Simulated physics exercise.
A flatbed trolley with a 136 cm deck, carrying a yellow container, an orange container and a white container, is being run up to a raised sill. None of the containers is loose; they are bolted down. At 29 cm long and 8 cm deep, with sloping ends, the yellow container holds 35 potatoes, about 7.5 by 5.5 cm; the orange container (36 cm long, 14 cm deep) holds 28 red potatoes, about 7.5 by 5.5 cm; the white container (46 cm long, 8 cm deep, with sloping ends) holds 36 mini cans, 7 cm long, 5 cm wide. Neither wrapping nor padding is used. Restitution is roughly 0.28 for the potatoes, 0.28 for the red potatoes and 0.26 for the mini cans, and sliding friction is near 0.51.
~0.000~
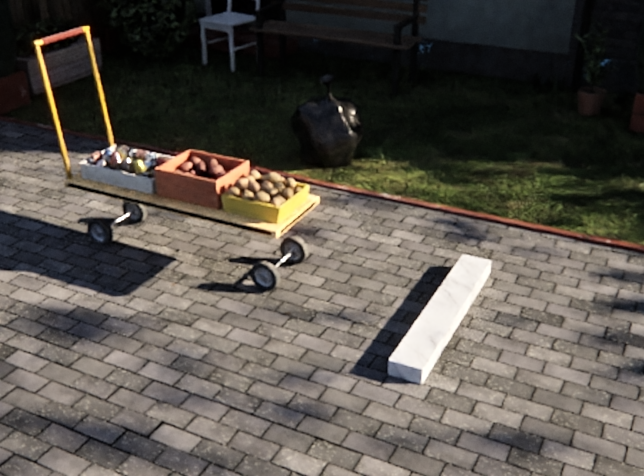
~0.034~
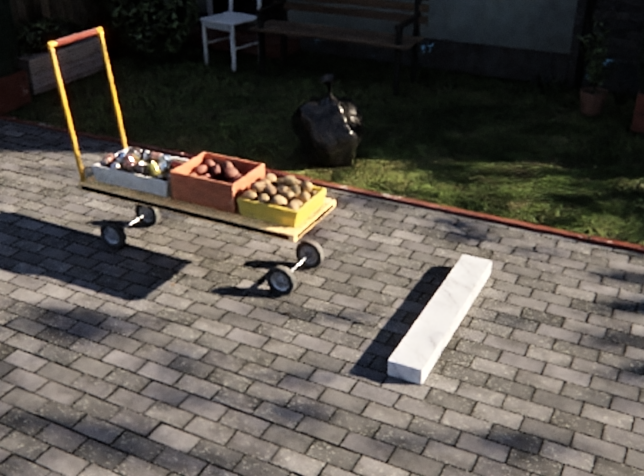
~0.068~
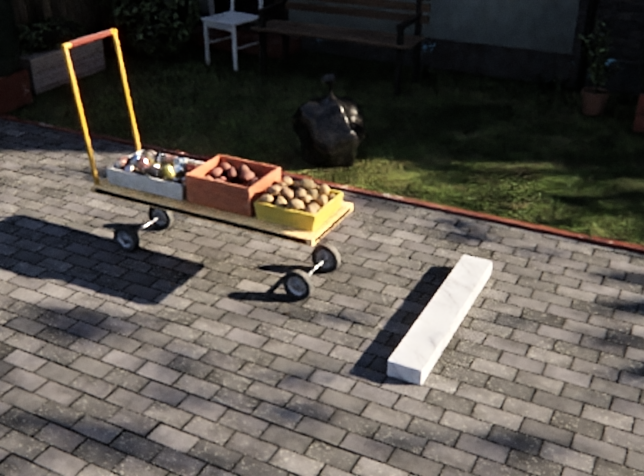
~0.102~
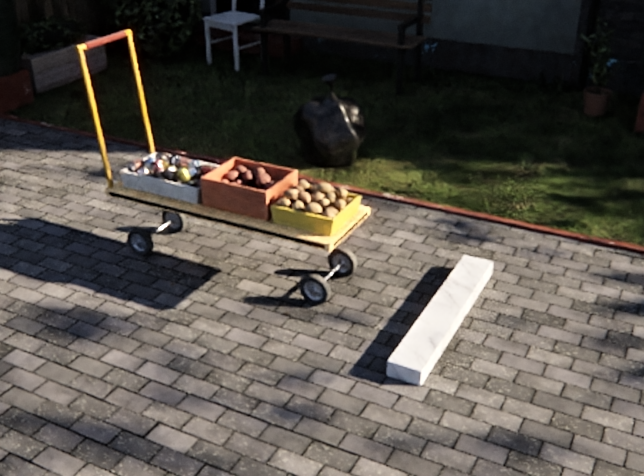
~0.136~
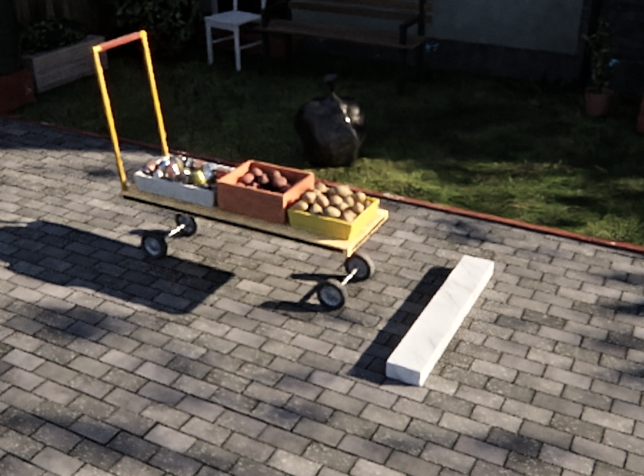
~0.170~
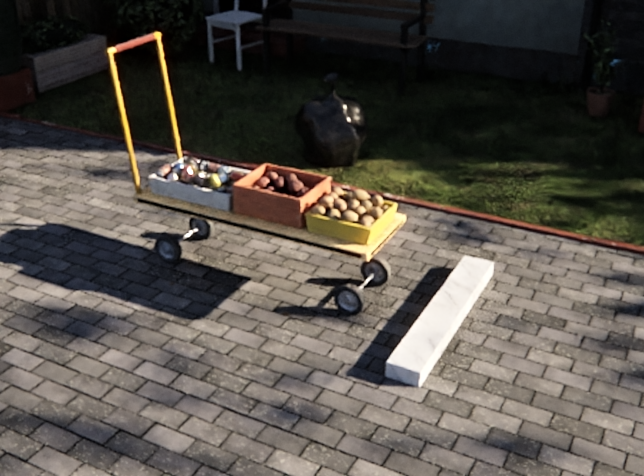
A yellow-framed trolley carrying white, orange and yellow boxes of small cans and potatoes rolled steadily rightward across the paved yard, drawing closer to a long white block lying on the ground.
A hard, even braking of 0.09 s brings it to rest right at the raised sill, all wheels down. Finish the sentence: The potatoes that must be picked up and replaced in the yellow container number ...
... more than a sixth of them.
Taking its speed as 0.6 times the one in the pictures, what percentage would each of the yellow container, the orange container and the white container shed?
Yellow container 0, orange container 0, white container 0 per cent.
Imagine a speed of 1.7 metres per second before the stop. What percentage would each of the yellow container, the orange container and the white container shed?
Yellow container 0 %, orange container 0 %, white container 10 %.
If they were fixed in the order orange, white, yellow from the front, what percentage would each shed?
Yellow container 30 %, orange container 0 %, white container 20 %.
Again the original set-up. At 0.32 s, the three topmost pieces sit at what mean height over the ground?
Height, averaged: Around 56 cm.
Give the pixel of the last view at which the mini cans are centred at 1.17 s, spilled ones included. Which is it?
Centre: About (257, 196) px.
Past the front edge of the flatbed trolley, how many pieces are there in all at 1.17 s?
Around 10.
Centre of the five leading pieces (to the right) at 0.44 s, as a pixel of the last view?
(469, 220).
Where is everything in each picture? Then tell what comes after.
In the first picture (places track the rim corner closest to us here; the camera moves round a little), yellow container (279, 207); orange container (215, 181); 76 cm to go; all still inside.
In the second picture, yellow container (296, 211); orange container (231, 184); 66 cm to go.
In the third picture, yellow container (314, 215); orange container (248, 188); 57 cm to go.
In the fourth picture, yellow container (332, 219); orange container (265, 191); 47 cm to go.
In the fifth picture, yellow container (350, 224); orange container (282, 195); 37 cm to go.
In the sixth picture, yellow container (369, 228); orange container (299, 199); 27 cm to go; all still inside.
After 0.22 s, it begins to slow.
After 0.32 s, the yellow container is down by 1 of 35, the orange container has all 28 and the white container has all 36.
After 0.44 s, the yellow container is down by 7 of 35, the orange container has all 28 and the white container is down by 3 of 36.
After 0.67 s, the yellow container is down by 10 of 35, the orange container is down by 1 of 28 and the white container is down by 9 of 36.
Outcome (at 1.17 s), the yellow container is down by 10 of 35, the orange container is down by 1 of 28 and the white container is down by 9 of 36. Asked share, 10 of 35, 29 per cent.
